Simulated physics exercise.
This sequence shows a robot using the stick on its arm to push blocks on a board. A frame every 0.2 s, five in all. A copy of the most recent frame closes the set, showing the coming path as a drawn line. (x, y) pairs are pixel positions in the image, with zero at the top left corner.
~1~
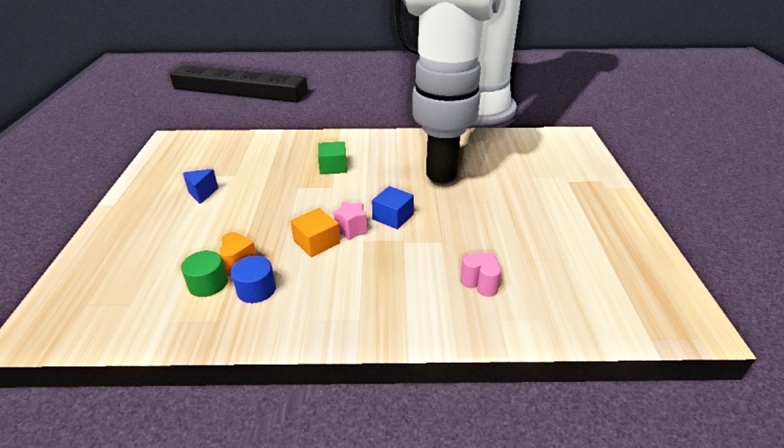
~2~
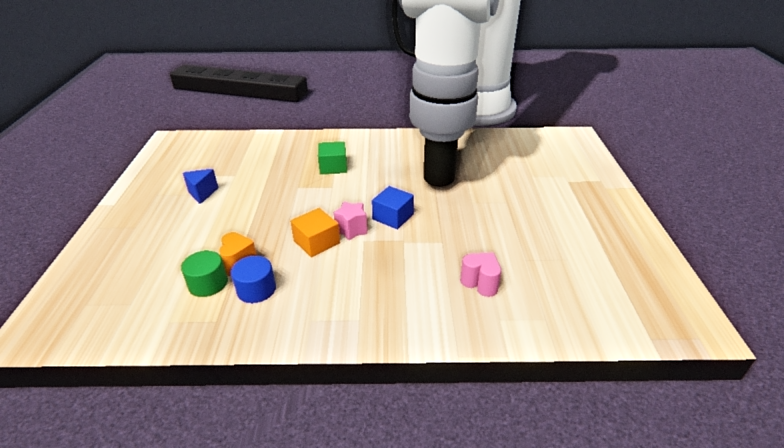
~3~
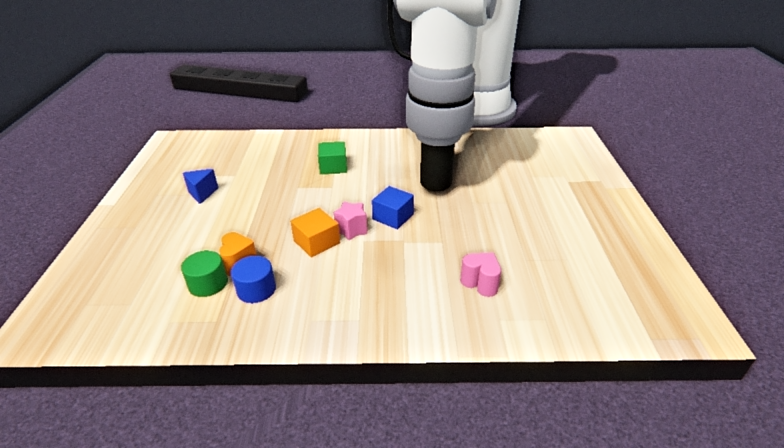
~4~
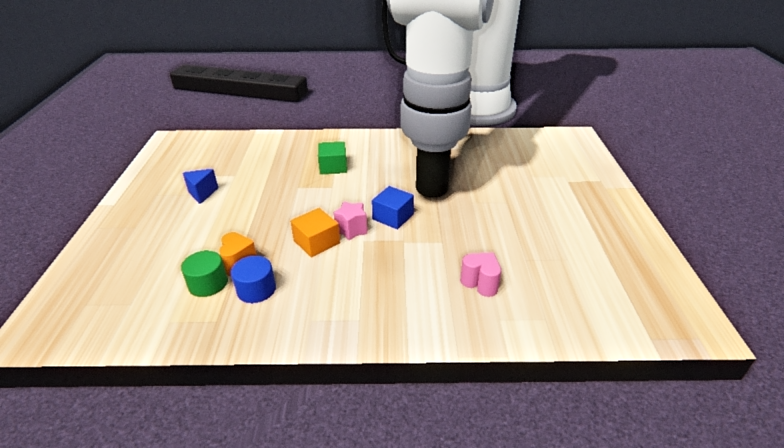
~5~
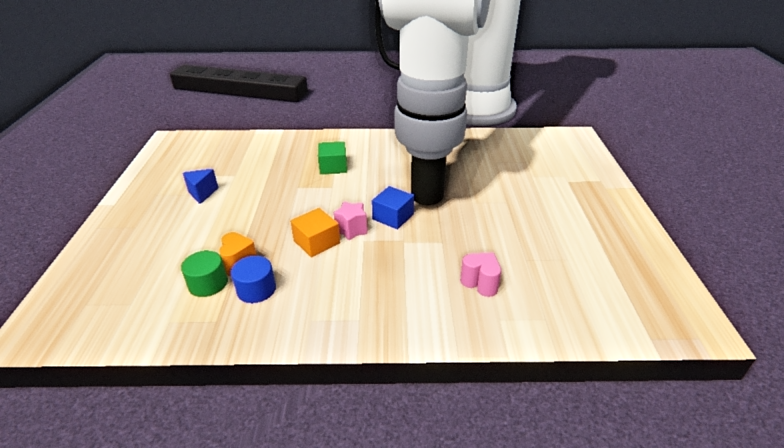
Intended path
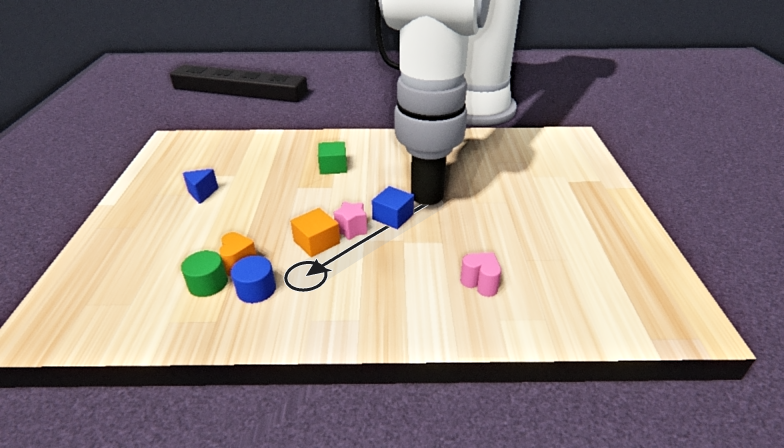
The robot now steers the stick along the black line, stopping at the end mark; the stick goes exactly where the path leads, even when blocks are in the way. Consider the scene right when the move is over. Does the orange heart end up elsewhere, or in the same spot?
It travels a centimetre or more.
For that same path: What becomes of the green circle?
It shifts position.
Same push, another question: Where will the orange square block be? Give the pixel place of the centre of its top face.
Close to (224, 221).
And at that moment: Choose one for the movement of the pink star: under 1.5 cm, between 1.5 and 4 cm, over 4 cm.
Travels over 4 cm.
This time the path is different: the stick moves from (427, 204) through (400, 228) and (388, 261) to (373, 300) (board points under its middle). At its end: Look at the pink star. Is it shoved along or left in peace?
Gets moved.
Drawn move, from (427, 204) directly to (306, 276).
The first path, step by step. One third of the way, stick (390, 218); orange square block (295, 225); pink star (326, 214); blue square block (356, 209), turned 45° clockwise.
Two thirds of the way, stick (350, 241); green circle (188, 268); orange heart (211, 244), turned 30° anticlockwise; orange square block (246, 227), turned 15° clockwise; pink star (281, 224), turned 25° clockwise; blue square block (312, 227), turned 70° clockwise.
At the end, stick (305, 268); green circle (188, 268); orange heart (198, 245), turned 85° anticlockwise; orange square block (224, 221), turned 40° clockwise; pink star (255, 227), turned 50° clockwise; blue square block (278, 238), turned 95° clockwise.
